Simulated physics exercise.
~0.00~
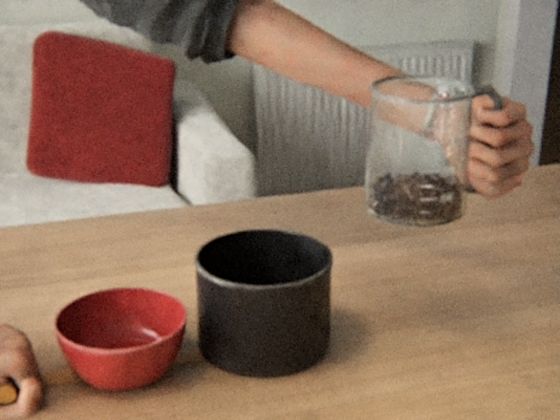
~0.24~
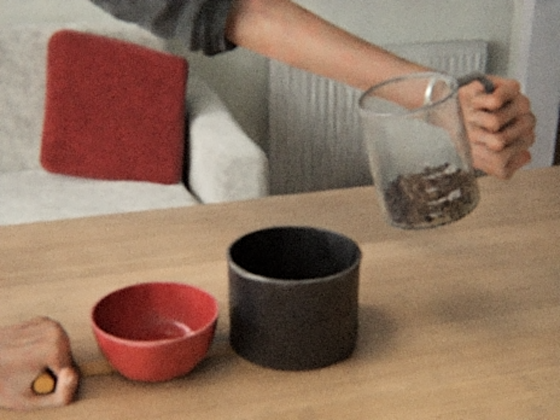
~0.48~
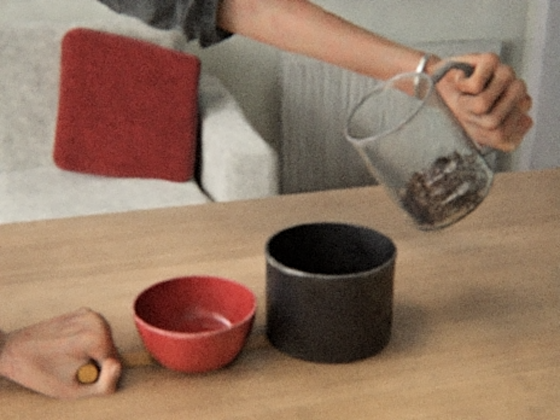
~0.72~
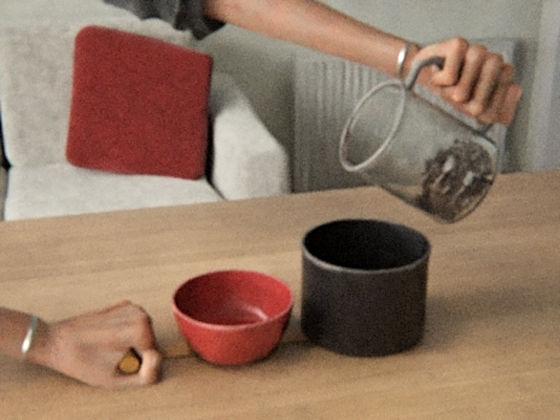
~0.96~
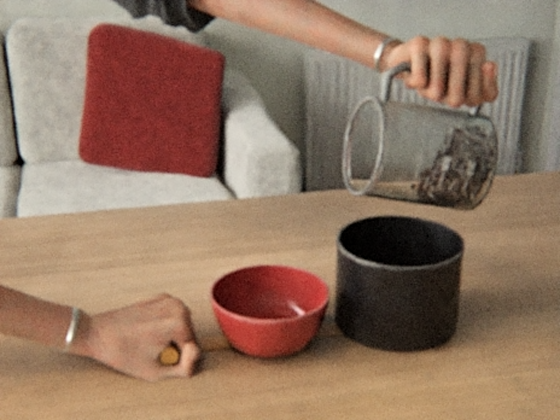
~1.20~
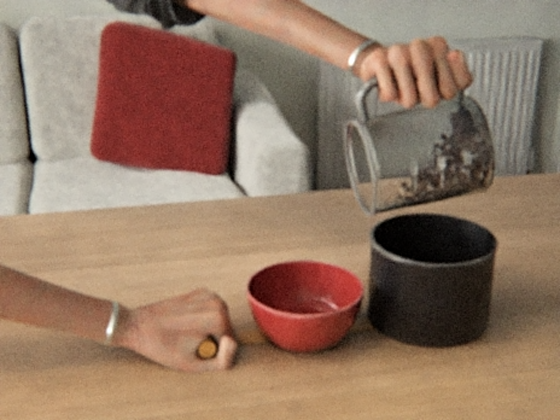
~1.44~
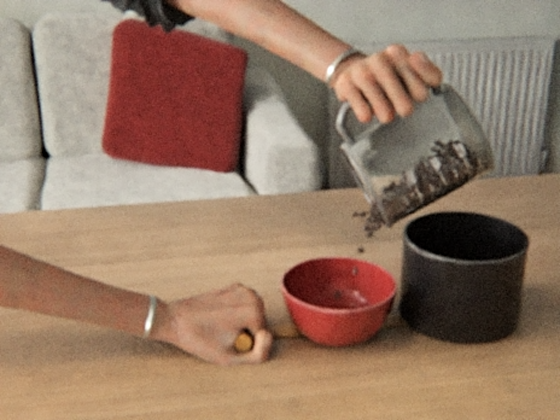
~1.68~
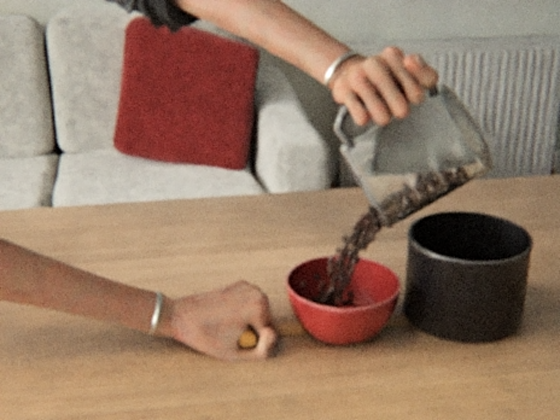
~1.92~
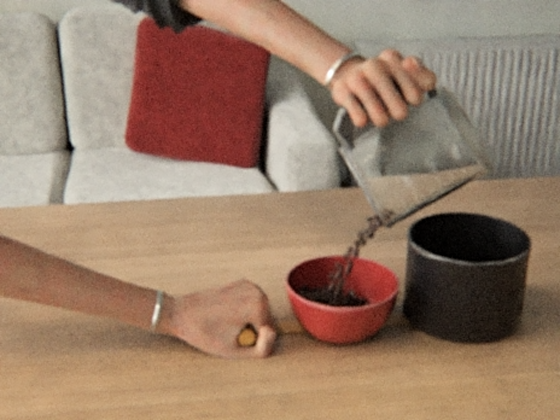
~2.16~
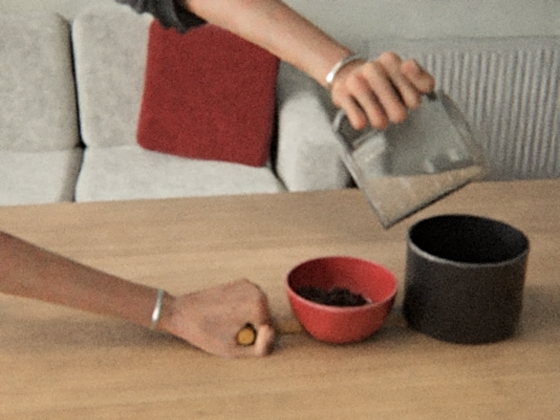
Hand tipping a glass jug of coffee beans as another slides a red bowl and black pot right, beans filling the bowl.
